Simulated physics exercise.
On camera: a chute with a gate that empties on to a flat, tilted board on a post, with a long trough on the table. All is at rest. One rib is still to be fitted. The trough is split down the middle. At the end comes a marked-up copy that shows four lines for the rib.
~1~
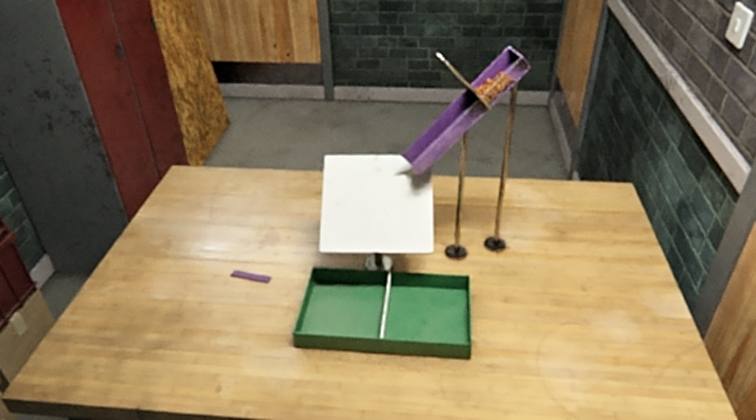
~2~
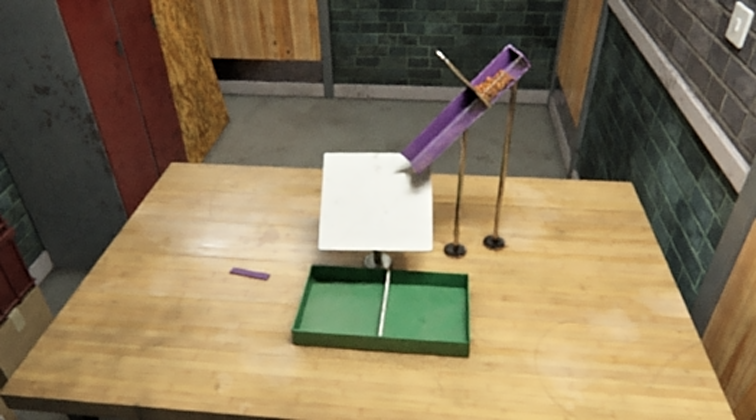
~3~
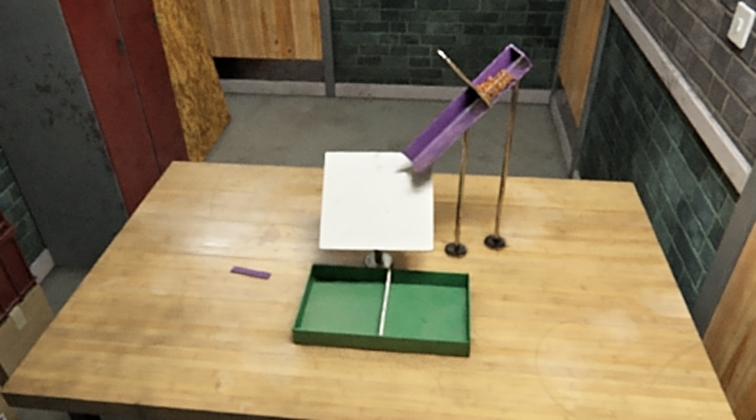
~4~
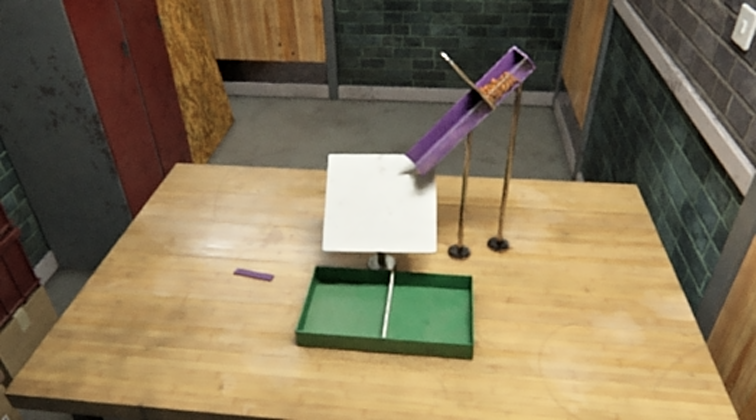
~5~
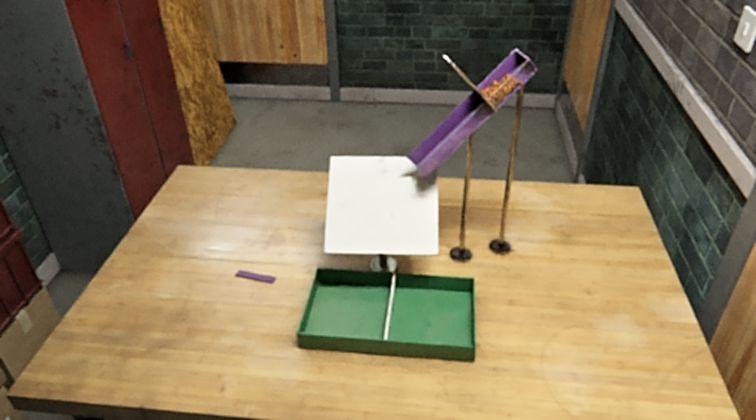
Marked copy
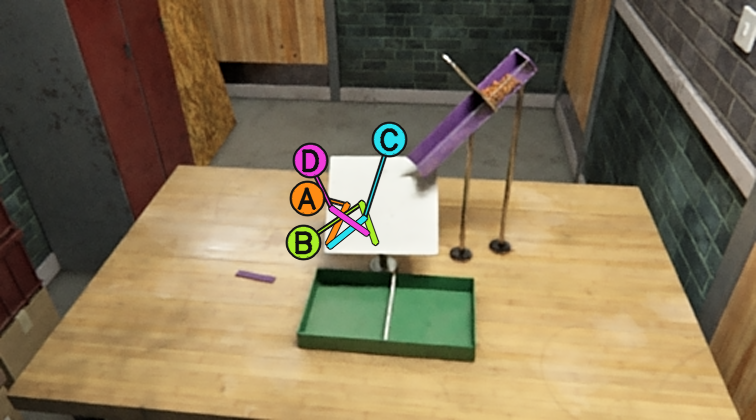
On a wooden table, cereal balls rest behind a purple chute's gate above a white board.
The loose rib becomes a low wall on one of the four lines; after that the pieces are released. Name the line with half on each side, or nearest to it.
It is B.
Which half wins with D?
The left half.
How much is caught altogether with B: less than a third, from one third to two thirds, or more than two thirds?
Line B gives more than two thirds.
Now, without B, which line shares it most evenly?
Line D.
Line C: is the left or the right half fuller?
The left half.
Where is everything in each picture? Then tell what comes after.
In the first frame, load behind the gate (488, 90), cereal balls; lip of the chute (415, 171), sloping fairly steeply.
In the second frame, middle of the board (376, 200), tilted fairly steeply; middle of its low edge (375, 250); of its high edge (378, 153).
In the third frame, front corners of the trough (293, 329) and (471, 342); front end of its middle wall (380, 335).
In the fourth frame, middle of the load (492, 90); lip (418, 170).
In the fifth frame, middle of the load (494, 92); lip (420, 172).
On the marked copy, line A from (346, 205) to (328, 243); line B from (361, 203) to (375, 242); line C from (364, 218) to (330, 246); line D from (331, 208) to (366, 233).
With A, of what is caught, almost all in the left half, just a few in the right.
With B, of what is caught, roughly half in the left half, roughly half in the right.
With C, of what is caught, almost all in the left half, about a tenth in the right.
With D, of what is caught, the larger part in the left half, roughly a quarter in the right.
